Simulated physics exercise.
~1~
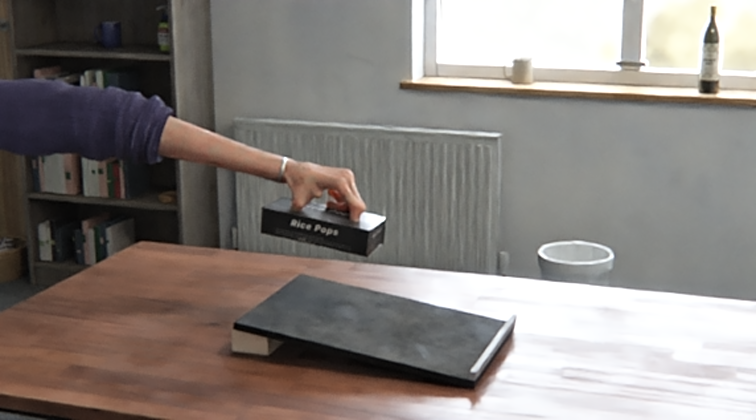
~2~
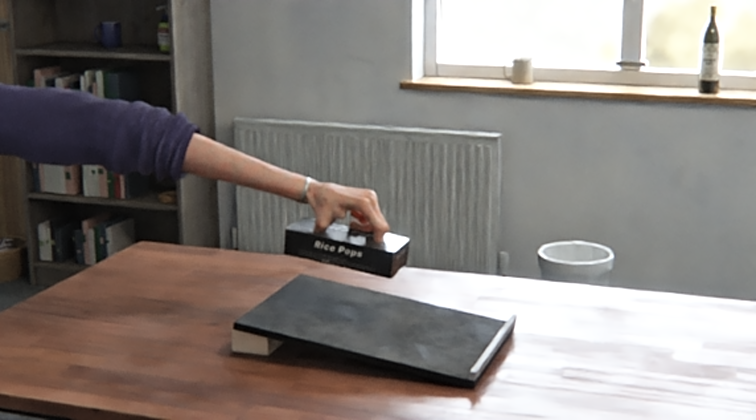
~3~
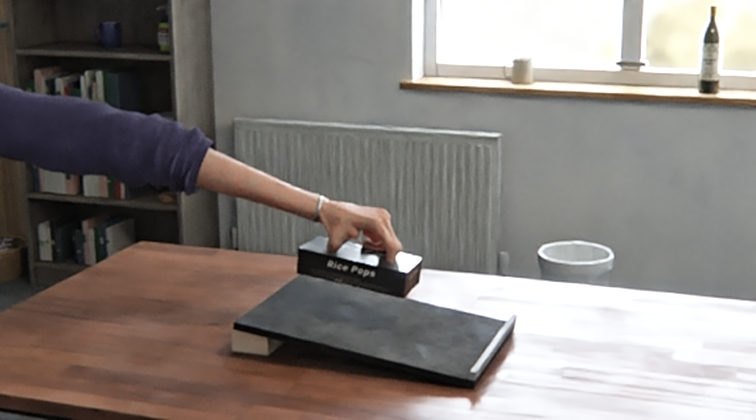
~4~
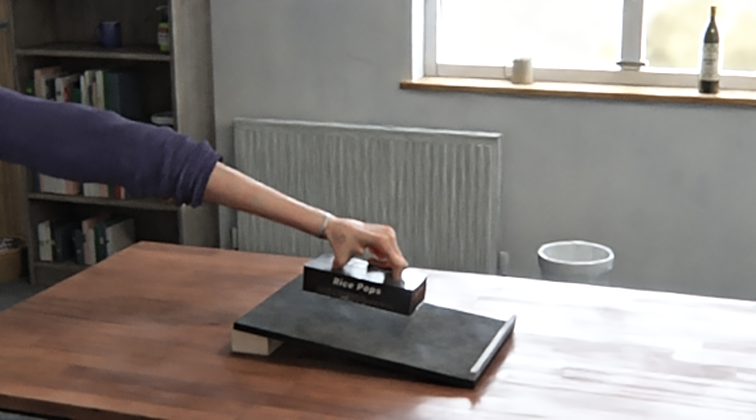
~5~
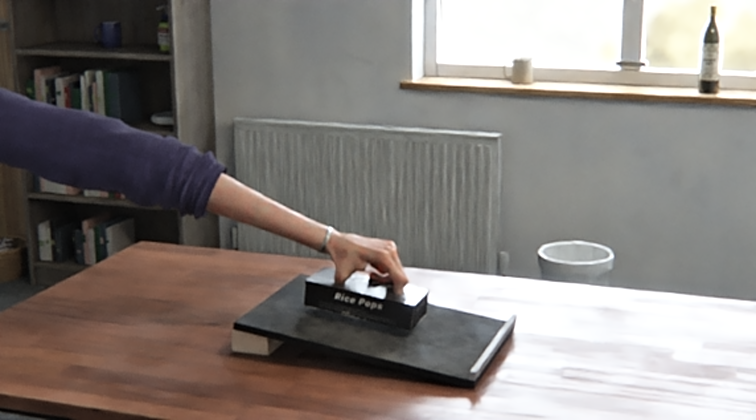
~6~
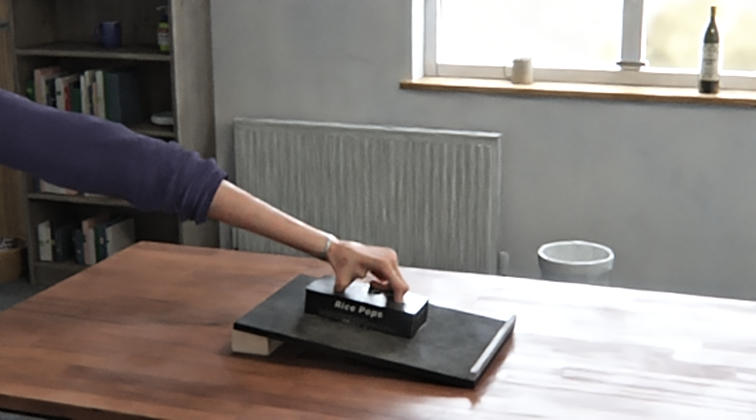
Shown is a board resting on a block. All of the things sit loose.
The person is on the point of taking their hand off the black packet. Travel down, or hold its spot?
Doesn't shift.
Then, 0.20 s after the last picture, nothing has stirred.
Then, 0.40 s after the last picture, black packet resting near (367, 306).
At rest, it is in place. Seen from the same camera at the end, black packet near (367, 306). The black packet keeps its place.
